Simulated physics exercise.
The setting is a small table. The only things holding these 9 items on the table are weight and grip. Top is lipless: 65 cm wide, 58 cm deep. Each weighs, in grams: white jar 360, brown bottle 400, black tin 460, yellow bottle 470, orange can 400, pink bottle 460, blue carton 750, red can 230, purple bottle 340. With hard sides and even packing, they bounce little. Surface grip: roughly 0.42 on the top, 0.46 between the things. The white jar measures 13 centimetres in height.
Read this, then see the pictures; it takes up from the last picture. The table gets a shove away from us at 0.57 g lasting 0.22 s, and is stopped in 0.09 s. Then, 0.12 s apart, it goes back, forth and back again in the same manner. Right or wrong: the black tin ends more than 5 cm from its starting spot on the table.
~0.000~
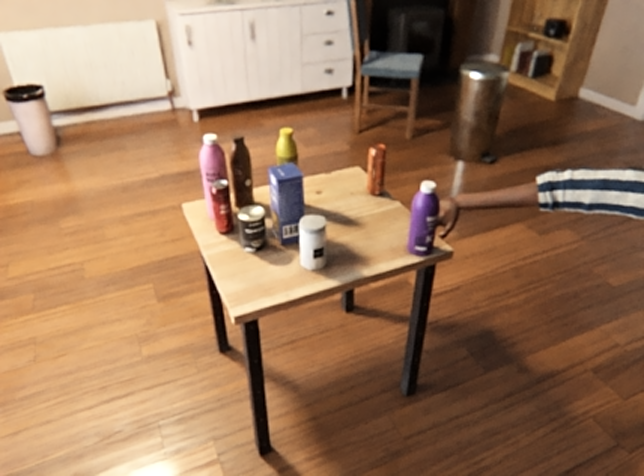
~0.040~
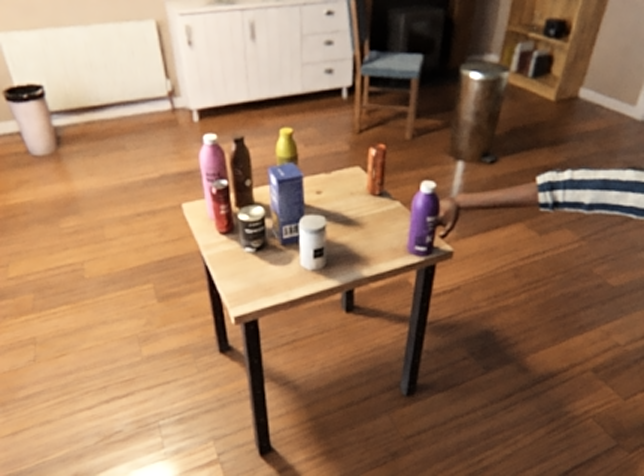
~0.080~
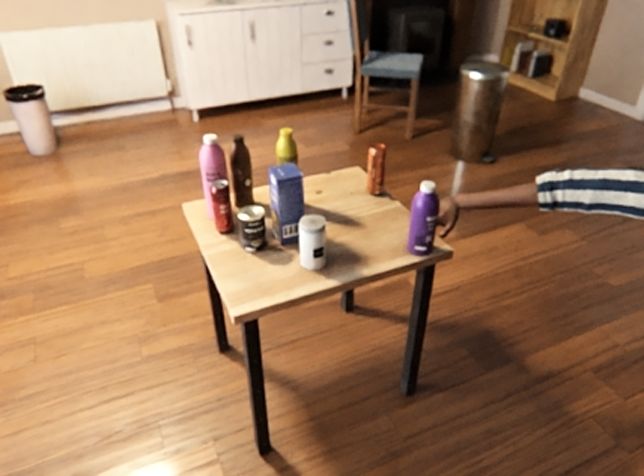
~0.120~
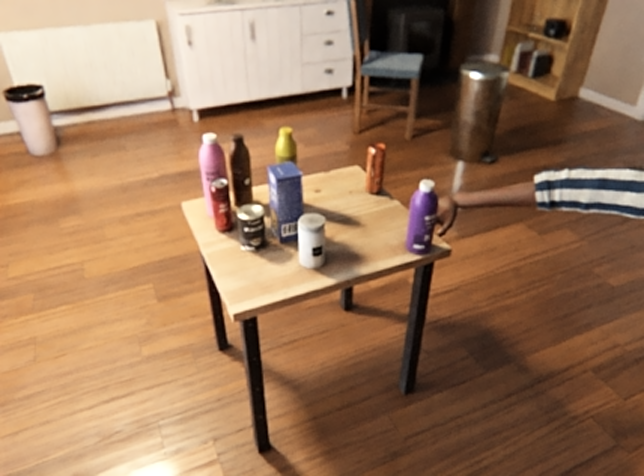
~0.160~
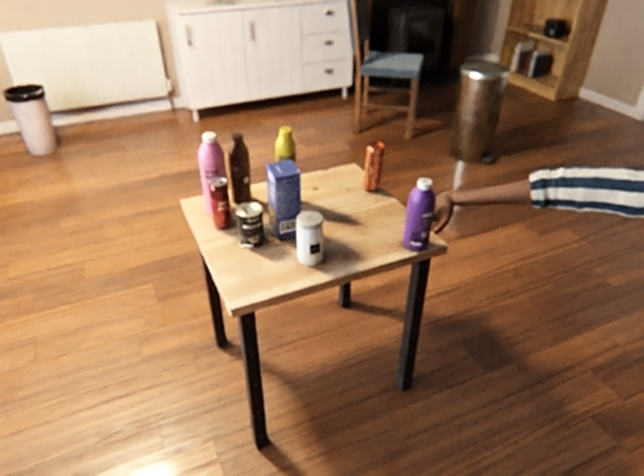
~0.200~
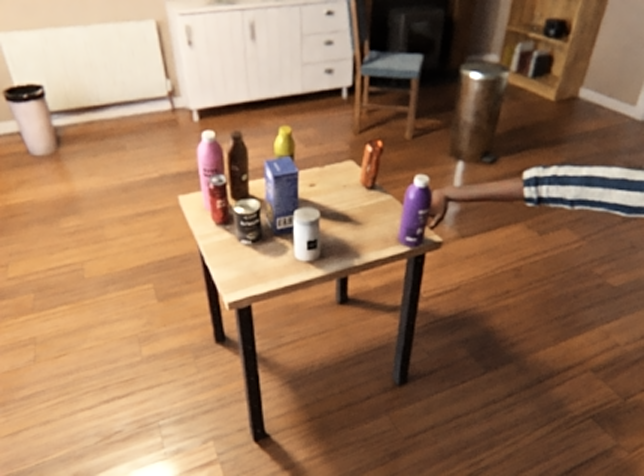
Wrong.
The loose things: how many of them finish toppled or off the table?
It comes to 7.
After 0.50 s, table 19 cm from its start; black tin moved 2 cm near (232, 196); yellow bottle on its side; brown bottle on its side.
After 1.00 s, table 2 cm from its start; red can now off the table; black tin moved 3 cm near (255, 231); yellow bottle on its side.
After 1.50 s, table 12 cm from its start; yellow bottle on its side; blue carton on its side; purple bottle on its side.
In the end (2.7 s), off the table, red can; toppled on the table, brown bottle, yellow bottle, orange can, pink bottle, blue carton and purple bottle; not toppled but over 5 cm from the start, white jar; the last one under 5 cm from the start. In the last view, black tin near (256, 234).
